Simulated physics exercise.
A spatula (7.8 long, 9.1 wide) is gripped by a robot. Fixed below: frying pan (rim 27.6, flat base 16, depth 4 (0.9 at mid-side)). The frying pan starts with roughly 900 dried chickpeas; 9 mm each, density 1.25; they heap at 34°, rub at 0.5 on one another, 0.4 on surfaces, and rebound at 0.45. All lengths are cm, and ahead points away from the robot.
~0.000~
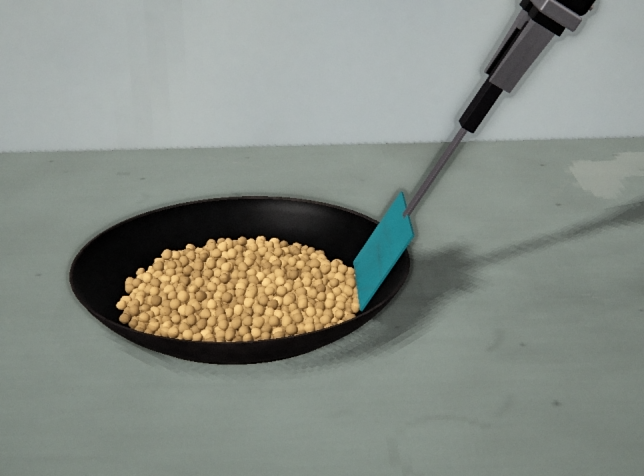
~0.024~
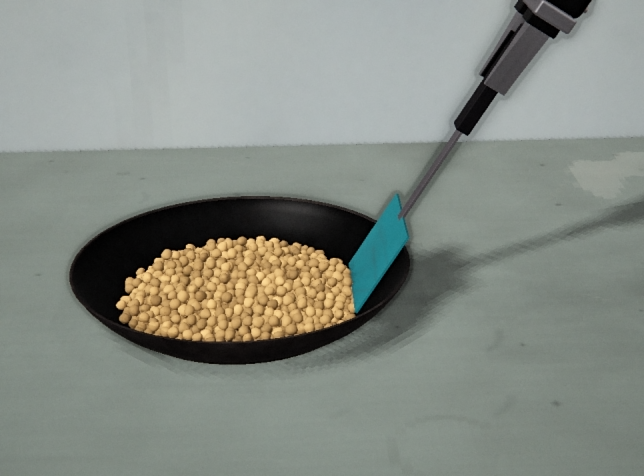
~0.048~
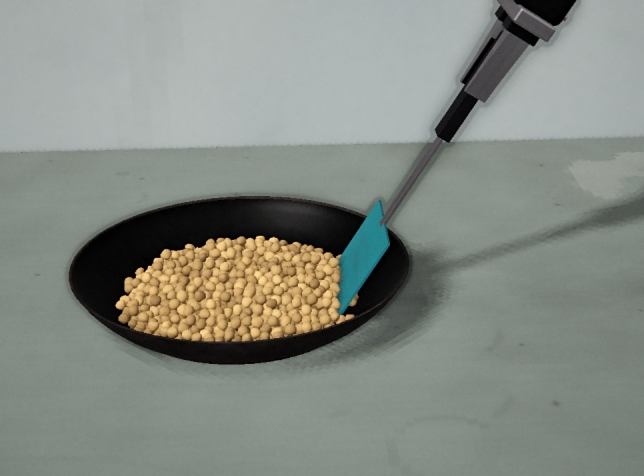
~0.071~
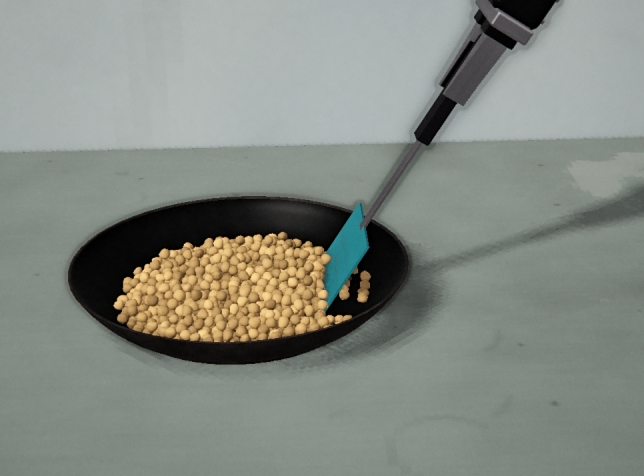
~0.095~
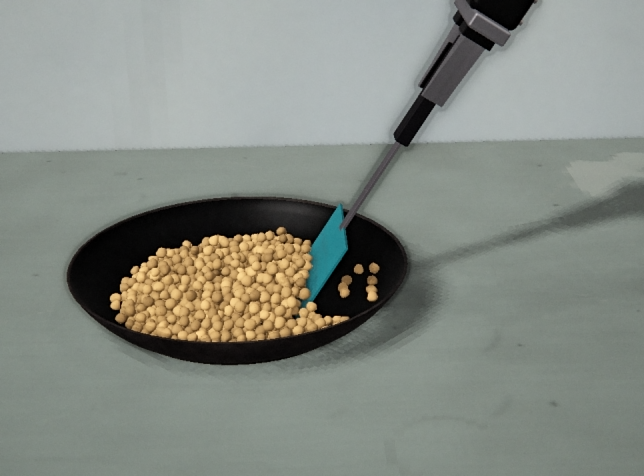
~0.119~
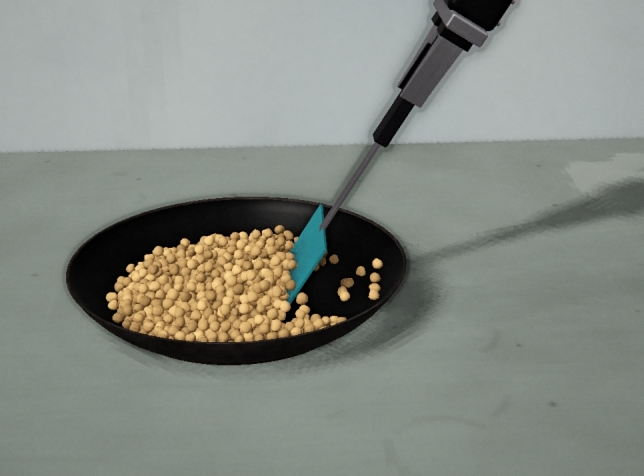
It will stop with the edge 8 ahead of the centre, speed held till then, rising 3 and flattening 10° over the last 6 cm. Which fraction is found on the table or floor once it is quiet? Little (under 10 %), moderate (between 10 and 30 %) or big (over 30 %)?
A little share, under 10 %, ends on the table or floor.
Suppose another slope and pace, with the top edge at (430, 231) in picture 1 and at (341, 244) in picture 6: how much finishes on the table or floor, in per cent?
About 5 per cent.
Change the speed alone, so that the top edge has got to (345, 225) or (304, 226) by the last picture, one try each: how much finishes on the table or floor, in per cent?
Some 0 and 15 per cent.
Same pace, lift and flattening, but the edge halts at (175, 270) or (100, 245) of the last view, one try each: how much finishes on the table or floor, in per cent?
About 0 and 30 per cent.
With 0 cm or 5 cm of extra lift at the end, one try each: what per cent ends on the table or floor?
Some 10 and 10 per cent.
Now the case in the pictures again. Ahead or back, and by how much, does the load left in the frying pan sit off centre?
Some 4.5 cm ahead.
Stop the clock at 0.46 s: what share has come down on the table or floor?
Some 5 per cent.
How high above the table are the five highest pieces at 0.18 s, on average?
Roughly 6 cm.
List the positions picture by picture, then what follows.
In the first picture, spatula top edge at (408, 212), sloping 58°; upper third of the load around (243, 282), from x 120 to 355, top at y 240; 900 in the frying pan.
In the second picture, spatula top edge at (403, 214), sloping 58°; upper third of the load around (243, 282), from x 120 to 355, top at y 240.
In the third picture, spatula top edge at (384, 221), sloping 58°; upper third of the load around (250, 280), from x 120 to 355, top at y 240.
In the fourth picture, spatula top edge at (364, 224), sloping 58°; upper third of the load around (252, 277), from x 120 to 365, top at y 235.
In the fifth picture, spatula top edge at (344, 225), sloping 58°; upper third of the load around (250, 276), from x 115 to 375, top at y 230.
In the sixth picture, spatula top edge at (324, 226), sloping 58°; upper third of the load around (240, 275), from x 115 to 380, top at y 230; 900 in the frying pan.
By 0.18 s, sloping 58°, highest piece 10 above the table; 899 in the frying pan, 1 on the blade or in flight.
By 0.24 s, sloping 53°, highest piece 9 above the table; 900 in the frying pan.
By 0.46 s, sloping 48°, highest piece 5 above the table; 845 in the frying pan, 51 on the table or floor, 4 on the blade or in flight.
By 1.51 s, sloping 48°, highest piece 5 above the table; 842 in the frying pan, 58 on the table or floor.
Final count, 842 in the frying pan, 58 on the table or floor. That is 6 % on the table or floor.
